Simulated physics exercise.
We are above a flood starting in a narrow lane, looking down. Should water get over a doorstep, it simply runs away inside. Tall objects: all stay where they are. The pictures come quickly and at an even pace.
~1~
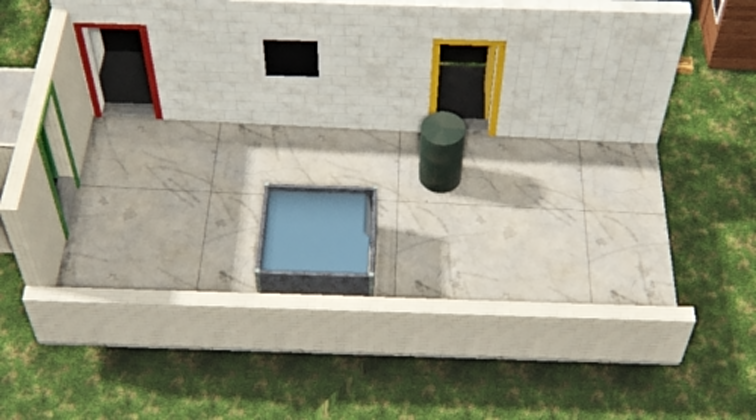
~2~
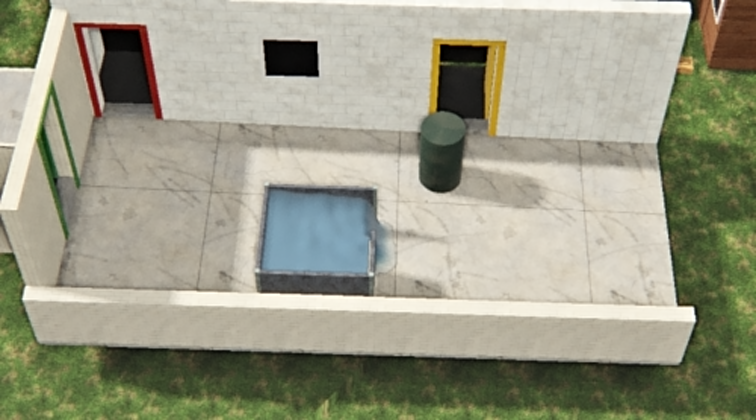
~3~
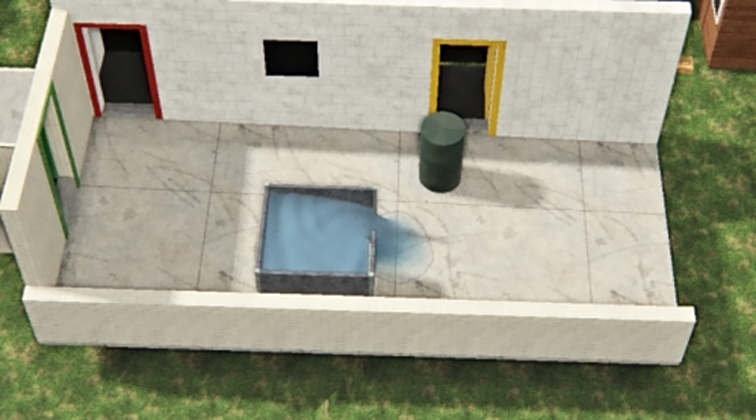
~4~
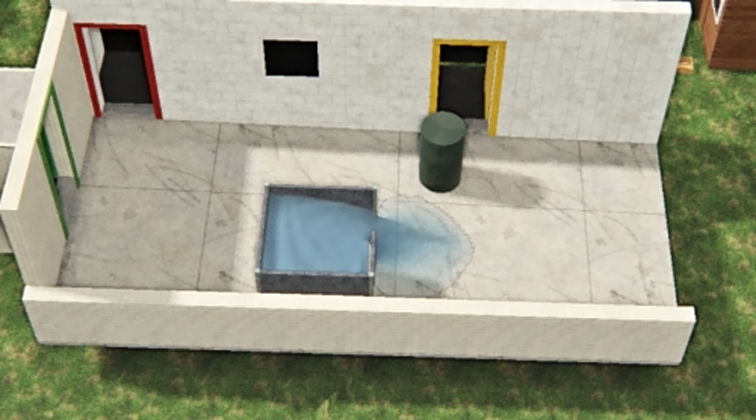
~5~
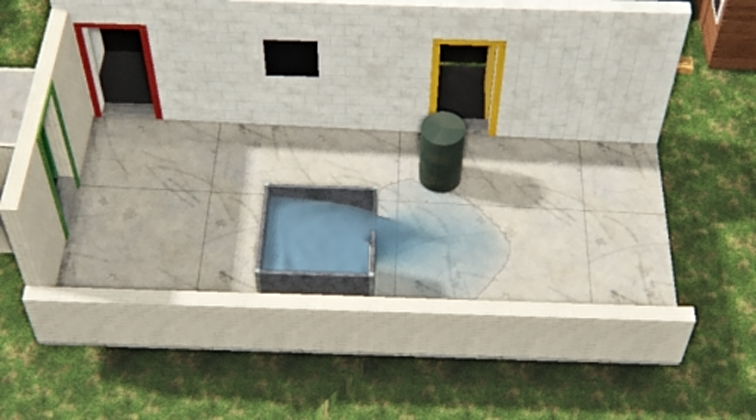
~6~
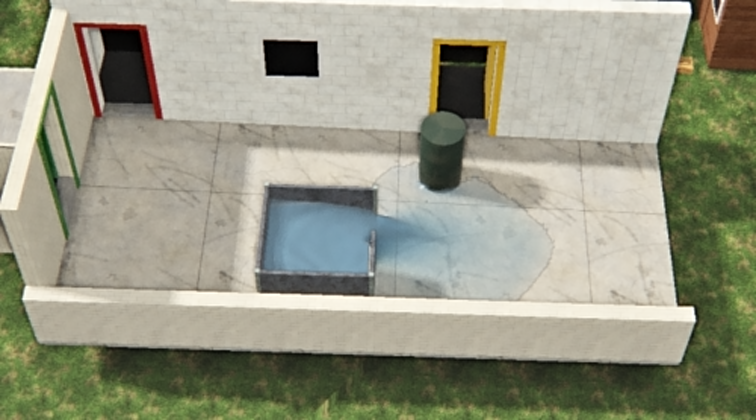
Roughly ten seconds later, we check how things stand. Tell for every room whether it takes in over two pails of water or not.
The red door does not, the yellow door does not, the green door does not.
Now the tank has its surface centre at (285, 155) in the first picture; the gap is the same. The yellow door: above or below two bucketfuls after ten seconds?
The yellow door exceeds the threshold.
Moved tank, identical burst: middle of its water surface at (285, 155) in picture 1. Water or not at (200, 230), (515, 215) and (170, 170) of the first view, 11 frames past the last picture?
Going through the three places: Out of reach, in the spill, out of reach.
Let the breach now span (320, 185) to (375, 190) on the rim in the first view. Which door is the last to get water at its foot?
The green-painted one.
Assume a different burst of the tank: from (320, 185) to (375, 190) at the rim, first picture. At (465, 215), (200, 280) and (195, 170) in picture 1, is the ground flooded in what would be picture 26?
The first spot is swamped, the second spared, the third swamped.
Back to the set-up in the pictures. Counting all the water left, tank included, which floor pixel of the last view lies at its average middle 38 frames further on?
Close to pixel (432, 244).
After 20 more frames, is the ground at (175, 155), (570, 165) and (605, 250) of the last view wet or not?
Lab note, in the order given: Unwetted, wet through, wet through.
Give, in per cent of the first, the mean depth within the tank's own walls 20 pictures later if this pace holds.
Estimate: Some 28 %.
A moment on, water covers 45 % of the floor; the red door not reached, the yellow door not reached, the green door not reached.
Next, water covers 50 % of the floor; the red door not reached, the yellow door wet at the sill, nothing in, the green door not reached.
Then, water covers 50 % of the floor; the red door not reached, the yellow door wet at the sill, nothing in, the green door not reached.
Later, water covers 45 % of the floor; the red door not reached, the yellow door wet at the sill, nothing in, the green door not reached.
In the end, water covers 35 % of the floor; the red door not reached, the yellow door wet at the sill, nothing in, the green door not reached.
